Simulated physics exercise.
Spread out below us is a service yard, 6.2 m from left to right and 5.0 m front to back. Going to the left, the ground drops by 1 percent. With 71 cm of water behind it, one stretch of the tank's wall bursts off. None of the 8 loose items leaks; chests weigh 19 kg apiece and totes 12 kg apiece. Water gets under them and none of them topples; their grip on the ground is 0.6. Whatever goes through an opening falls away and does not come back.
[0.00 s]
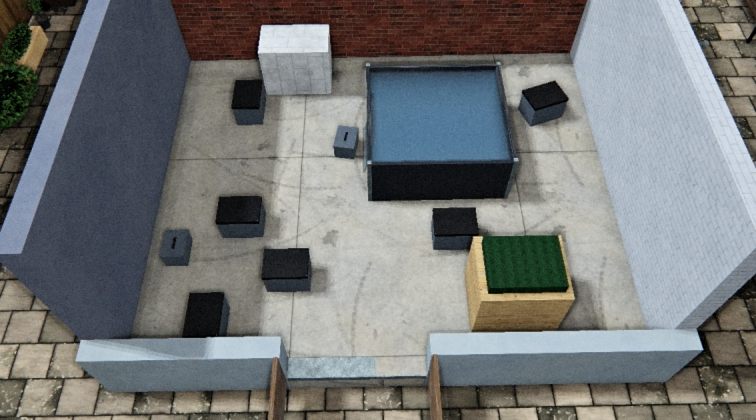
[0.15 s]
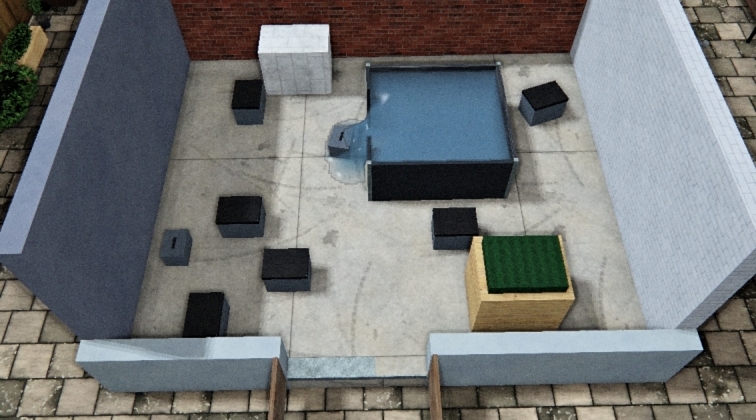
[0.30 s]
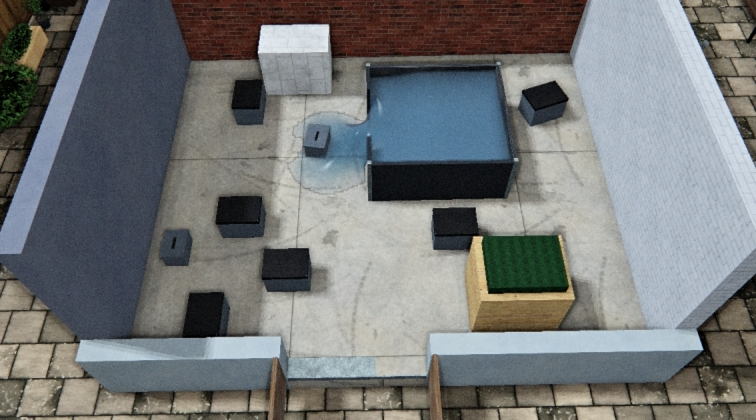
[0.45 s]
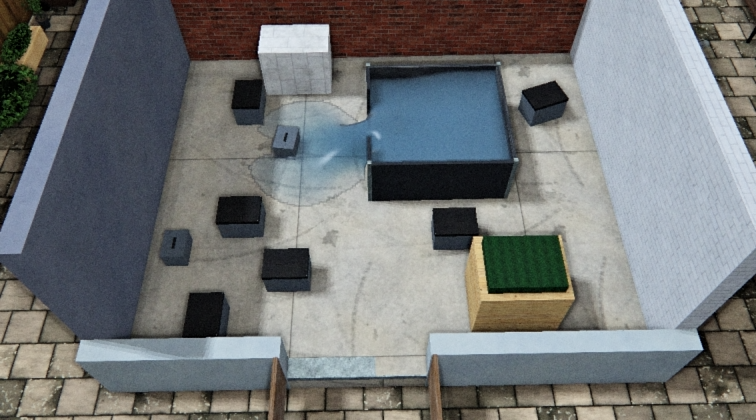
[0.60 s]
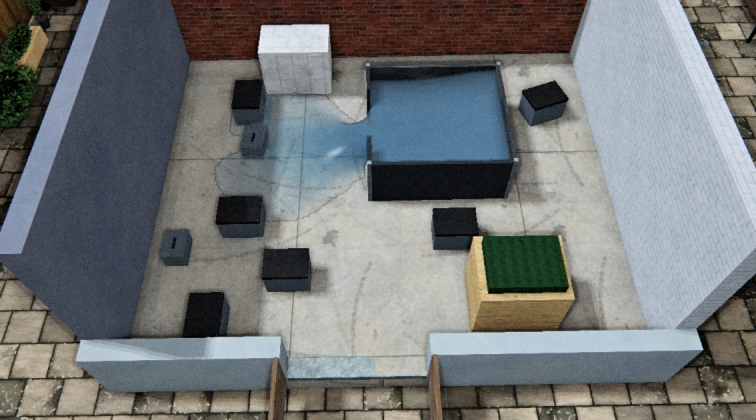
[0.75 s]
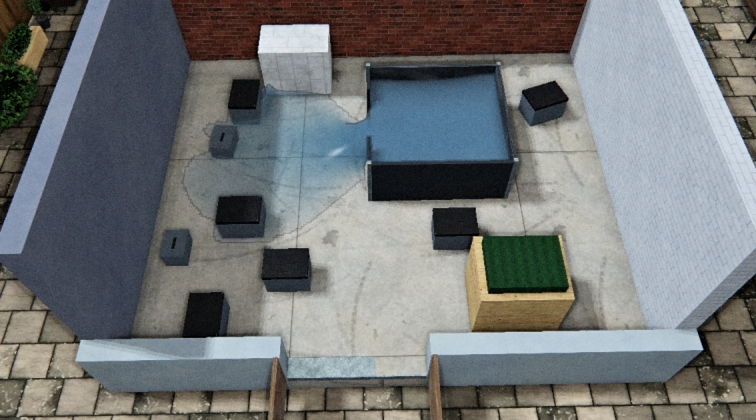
The video shows a walled yard scattered with dark boxes as water bursts from the left side of a raised tank and spreads across the ground, pushing a small grey box leftward past a dark-topped box near the back.
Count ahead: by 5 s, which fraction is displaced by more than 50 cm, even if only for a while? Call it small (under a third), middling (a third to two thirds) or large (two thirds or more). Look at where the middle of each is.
Middling, a third to two thirds.
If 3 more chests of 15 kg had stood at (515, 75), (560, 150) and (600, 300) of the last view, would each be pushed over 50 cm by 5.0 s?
Within it, within it, within it.
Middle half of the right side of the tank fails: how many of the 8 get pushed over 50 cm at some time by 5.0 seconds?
The answer would then be 1.
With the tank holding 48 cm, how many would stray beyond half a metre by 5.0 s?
Under that setup the answer is 3.
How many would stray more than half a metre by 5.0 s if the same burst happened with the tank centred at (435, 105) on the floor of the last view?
Then 3.
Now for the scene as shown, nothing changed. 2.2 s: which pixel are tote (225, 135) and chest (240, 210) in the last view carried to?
Roughly (173, 136), then roughly (193, 260).
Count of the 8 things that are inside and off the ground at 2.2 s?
Tally: 3 of them.
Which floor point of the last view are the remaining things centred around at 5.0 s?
Roughly at (351, 236).
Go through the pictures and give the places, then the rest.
In the first picture, a tote at (346, 137), on the bottom; a chest at (247, 93) rests on the ground; water covers 3.2 m2; 0 of 8 have shifted.
In the second picture, a tote at (342, 137) rests on the ground, 6 cm from its start; a chest at (247, 93), on the bottom; 3.7 m2 under water; 1 of 8 have shifted.
In the third picture, a tote at (317, 136) rests on the ground, 41 cm from its start; a chest at (247, 93) rests on the ground; water covers 4.4 m2; 1 of 8 have shifted.
In the fourth picture, a tote at (286, 137) rests on the ground, 85 cm from its start; a chest at (247, 93), on the bottom; water covers 5.5 m2; 1 of 8 have shifted.
In the fifth picture, a tote at (253, 137), on the bottom, 131 cm from its start; a chest at (247, 93), on the bottom; 6.6 m2 under water; 1 of 8 have shifted.
In the sixth picture, a tote at (223, 137), on the bottom, 175 cm from its start; a chest at (244, 93) rests on the ground, 4 cm from its start; 7.7 m2 under water; 1 of 8 have shifted.
After 1.1 s 2 of 8 are over 50 cm from their spots; 0 afloat.
After 2.2 s 4 of 8 are over 50 cm from their spots; 3 afloat.
After 3.5 s 4 of 8 are over 50 cm from their spots; 5 afloat.
After 5.0 s 4 of 8 are over 50 cm from their spots, and 5 have been at some point; 2 afloat.
